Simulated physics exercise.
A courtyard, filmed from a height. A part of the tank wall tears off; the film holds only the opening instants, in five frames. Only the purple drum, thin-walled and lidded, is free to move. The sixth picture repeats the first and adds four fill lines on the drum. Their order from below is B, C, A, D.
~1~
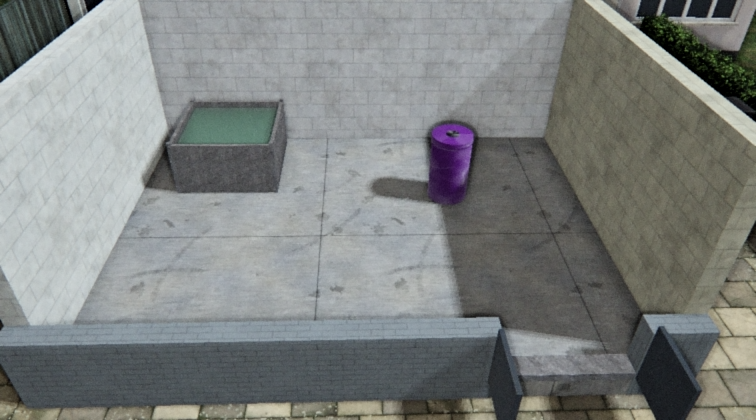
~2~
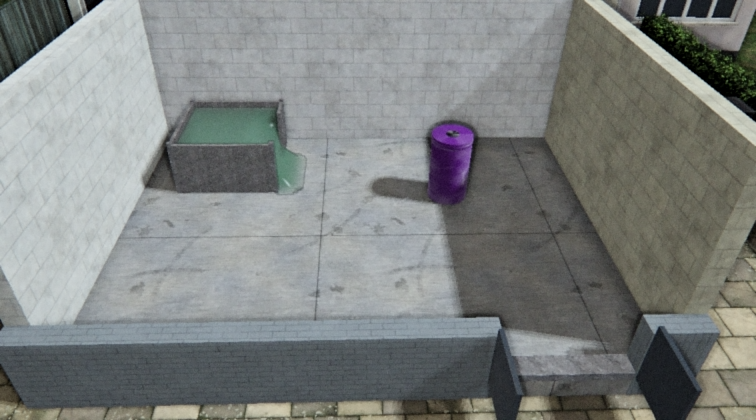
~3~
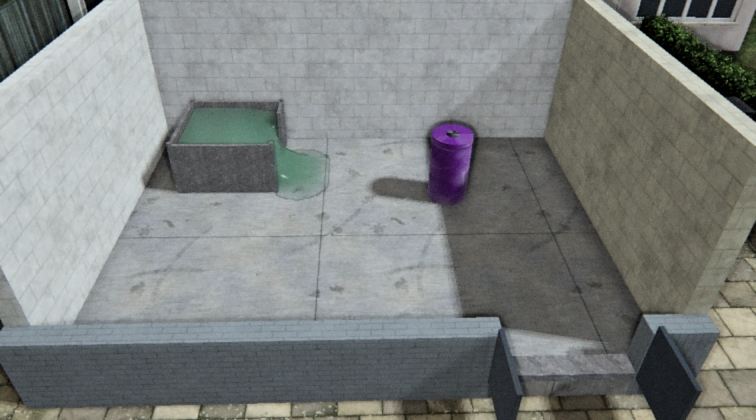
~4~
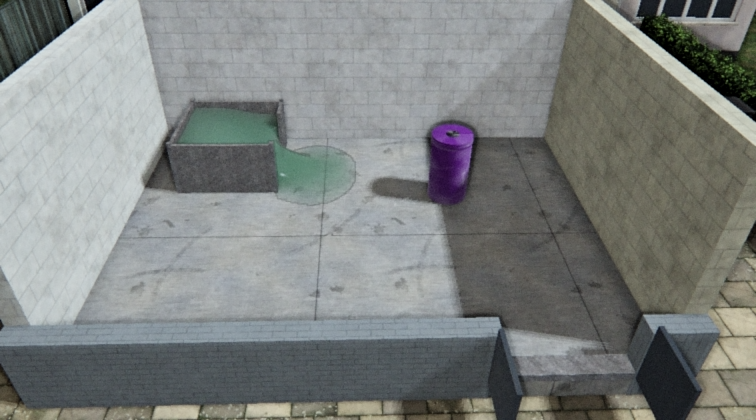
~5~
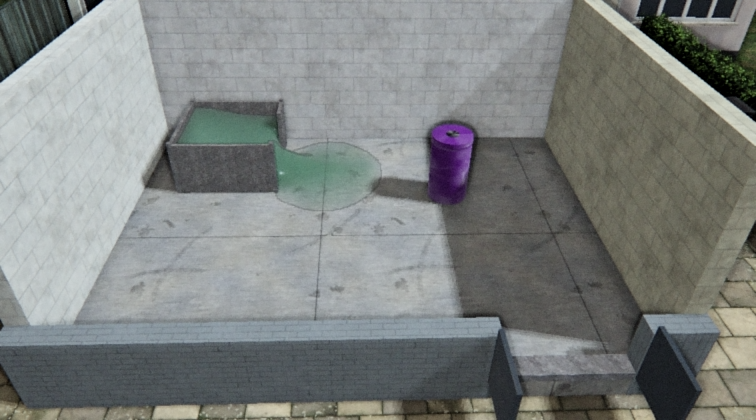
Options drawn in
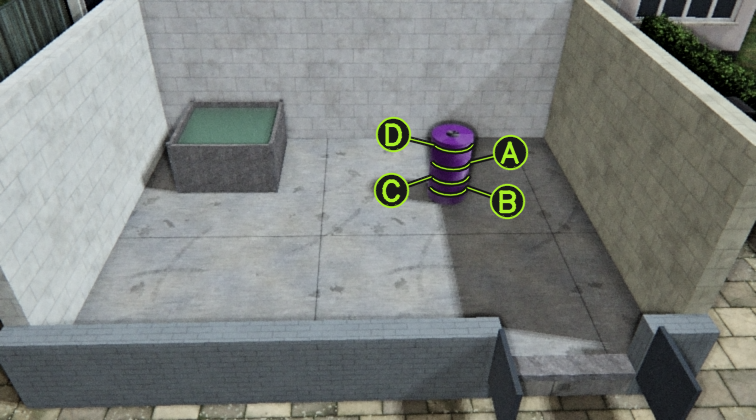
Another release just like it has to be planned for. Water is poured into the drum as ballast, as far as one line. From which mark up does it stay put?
The limit is C.
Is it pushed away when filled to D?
No.
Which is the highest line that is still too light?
B.
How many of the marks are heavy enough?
Three of the four.
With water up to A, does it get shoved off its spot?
No, not at all.
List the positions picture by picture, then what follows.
In the first picture, lid of the purple drum at (453, 134); tank full, its middle at (230, 127); open gate at (570, 320).
In the second picture, 1 % of the ground under water, its edge towards the drum at (295, 183).
In the third picture, 3 % of the ground under water, its edge towards the drum at (322, 180).
In the fourth picture, 5 % of the ground under water, its edge towards the drum at (349, 177).
In the fifth picture, lid of the purple drum at (453, 134); 8 % of the ground under water, its edge towards the drum at (372, 181).
In lime, A at (453, 169); B at (450, 195); C at (451, 184); D at (455, 151); from the bottom up B, C, A, D.
For line A, it does not move.
For line B, it is pushed about its own width away.
For line C, it does not move.
For line D, it does not move.
